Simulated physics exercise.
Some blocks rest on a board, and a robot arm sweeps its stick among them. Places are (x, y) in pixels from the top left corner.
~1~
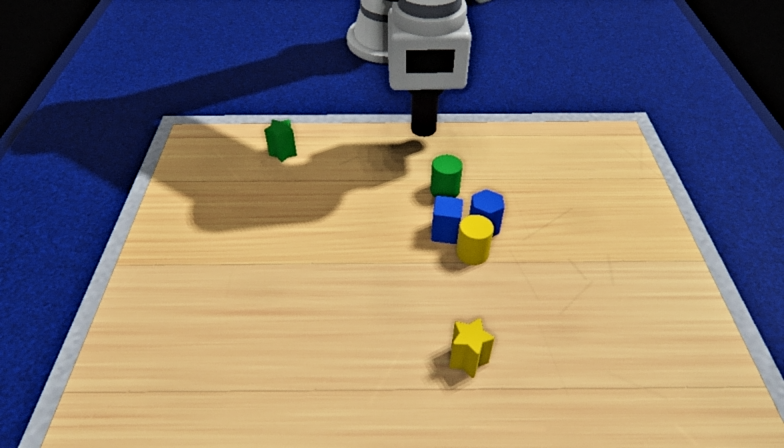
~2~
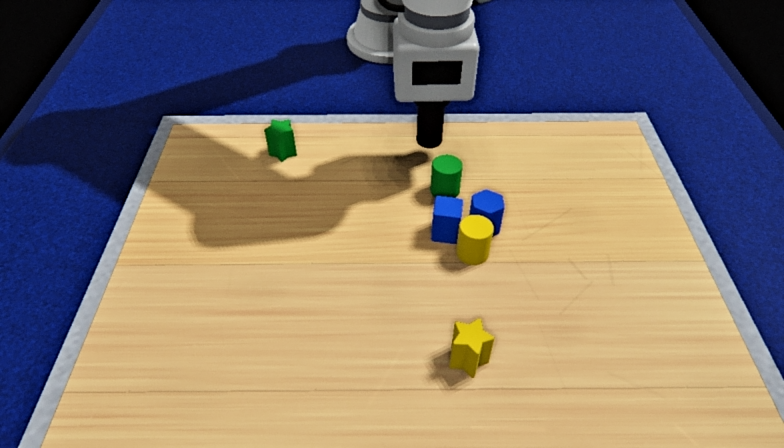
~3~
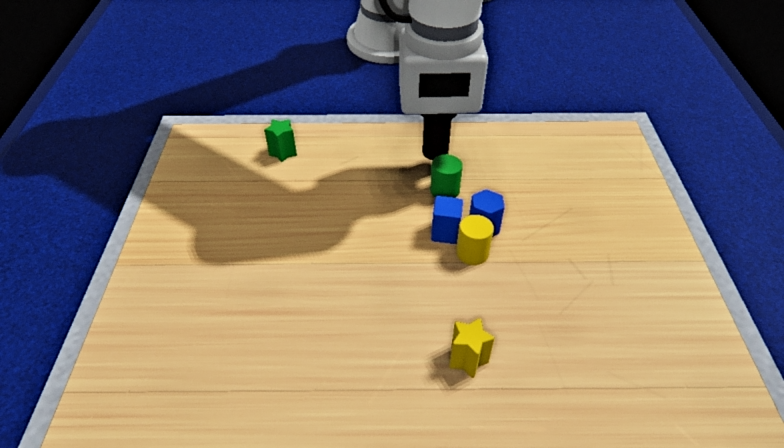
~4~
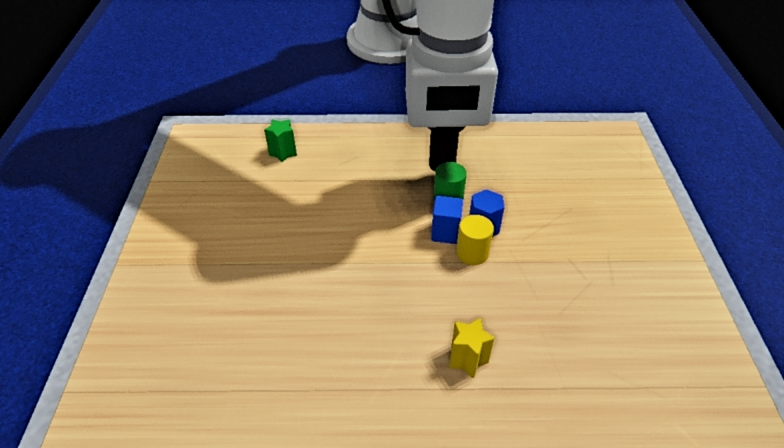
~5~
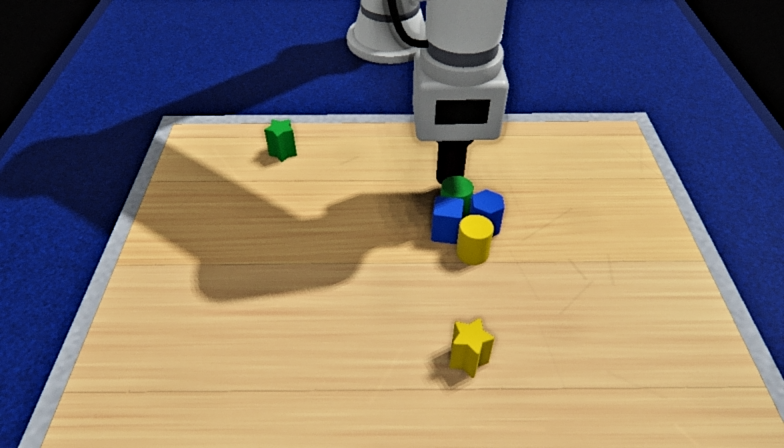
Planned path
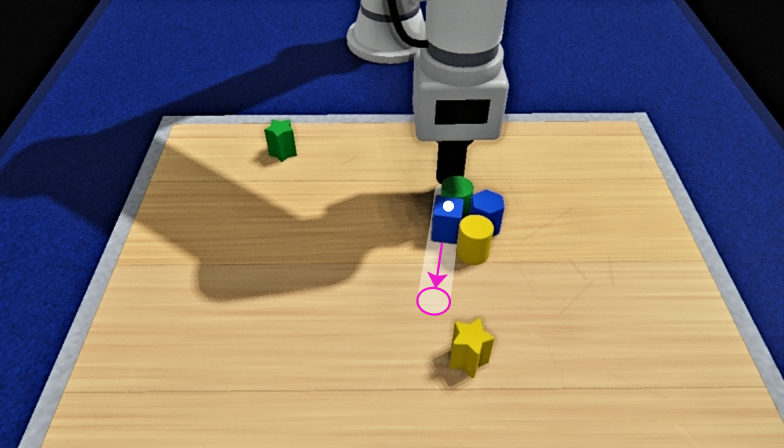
Robot arm lowering its black stick toward a cluster of blocks on a wooden board, then pushing the green cylinder against the blue blocks.
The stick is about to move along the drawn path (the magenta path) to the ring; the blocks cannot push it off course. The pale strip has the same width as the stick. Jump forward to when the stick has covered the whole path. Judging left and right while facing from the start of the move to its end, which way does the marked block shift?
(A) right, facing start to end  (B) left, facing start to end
Answer: A.
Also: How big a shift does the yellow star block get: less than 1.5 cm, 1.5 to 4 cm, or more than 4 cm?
It falls in the under 1.5 cm band.
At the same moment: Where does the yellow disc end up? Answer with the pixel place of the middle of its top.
The centre of its top face lies at (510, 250).
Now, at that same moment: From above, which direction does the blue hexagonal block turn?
From overhead, anticlockwise.
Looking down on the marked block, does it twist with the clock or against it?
Twists clockwise.
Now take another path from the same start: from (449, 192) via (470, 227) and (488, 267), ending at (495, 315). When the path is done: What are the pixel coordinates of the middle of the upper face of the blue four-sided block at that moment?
At roughly (438, 227).
Drawn move, straight from (449, 192) to (434, 301); the dot is on the blue four-sided block.
What follows on the original path. One third of the way, stick at (446, 211); blue four-sided block at (440, 229), turned 55° clockwise; green disc at (466, 217); yellow disc at (488, 239); blue hexagonal block at (498, 208), turned 35° anticlockwise.
Two thirds of the way, stick at (441, 247); blue four-sided block at (426, 257), turned 85° clockwise; green disc at (475, 240); yellow disc at (510, 251); blue hexagonal block at (498, 208), turned 35° anticlockwise.
At the end, stick at (435, 288); blue four-sided block at (404, 285), turned 160° clockwise; green disc at (475, 245); yellow star block still; yellow disc at (510, 250); blue hexagonal block at (498, 208), turned 35° anticlockwise.
